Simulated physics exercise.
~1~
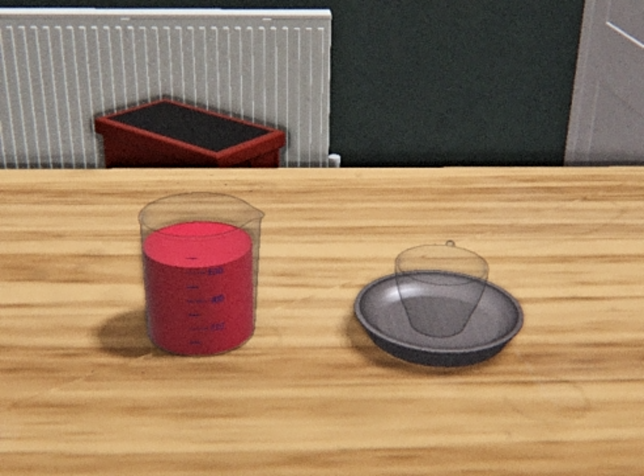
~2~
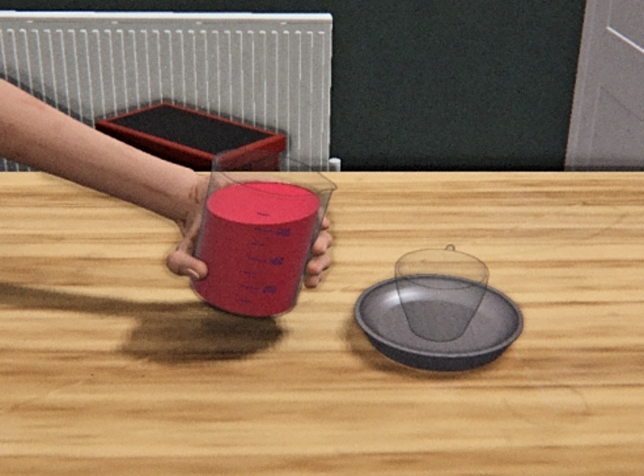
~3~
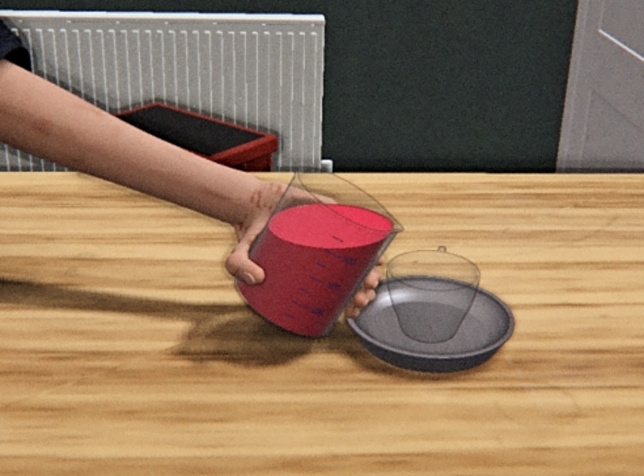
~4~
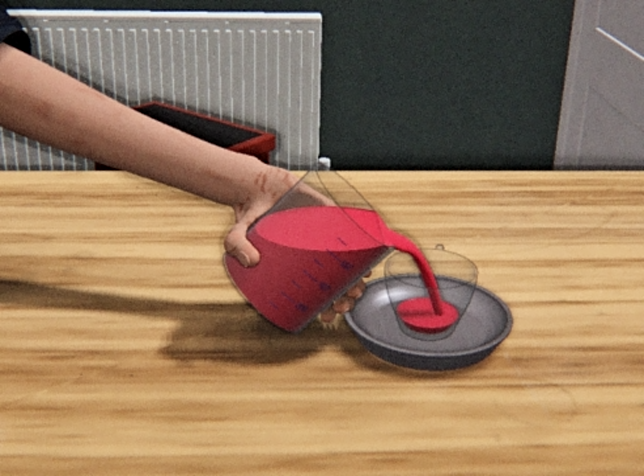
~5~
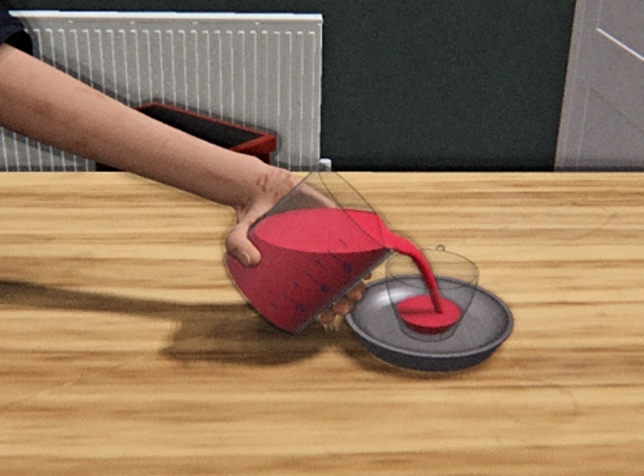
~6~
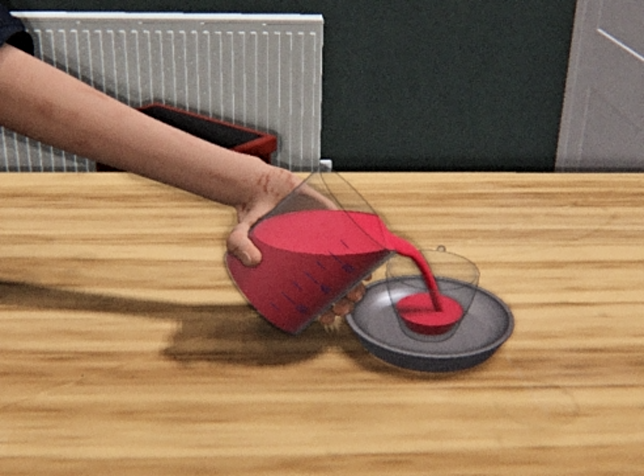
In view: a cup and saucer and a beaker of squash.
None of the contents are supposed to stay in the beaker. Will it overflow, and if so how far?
Neither suffices.
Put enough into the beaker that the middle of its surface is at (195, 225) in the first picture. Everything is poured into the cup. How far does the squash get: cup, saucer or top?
Outcome: Overflow to the top.
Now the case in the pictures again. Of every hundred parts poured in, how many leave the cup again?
Value: Around 65 %.
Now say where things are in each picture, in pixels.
In the first frame, nothing is moving yet; beaker (199, 271) about three quarters full; cup (440, 291) empty; saucer (452, 356) dry.
In the second frame, the beaker is picked up; beaker about three quarters full, surface at (263, 203); cup (440, 296) empty.
In the third frame, the beaker leans over the cup; beaker (314, 251) tipped 30° with all of its load; cup (431, 297) empty.
In the fourth frame, the squash is flowing; beaker (309, 247) tipped 45° with nearly all of its load; cup nearly empty, surface at (428, 314).
In the fifth frame, the squash is flowing; beaker (310, 249) tipped 45° with nearly all of its load; cup (430, 296) about a quarter full.
In the sixth frame, the squash is flowing; beaker (310, 250) tipped 45° with nearly all of its load; cup about a quarter full, surface at (429, 310); saucer (442, 361) dry.
Next, the cup is full to the brim; the saucer is wet, with room to spare.
After that, the cup is full to the brim; the saucer is full and running over.
Finally, the cup is full to the brim; the saucer is full and running over.
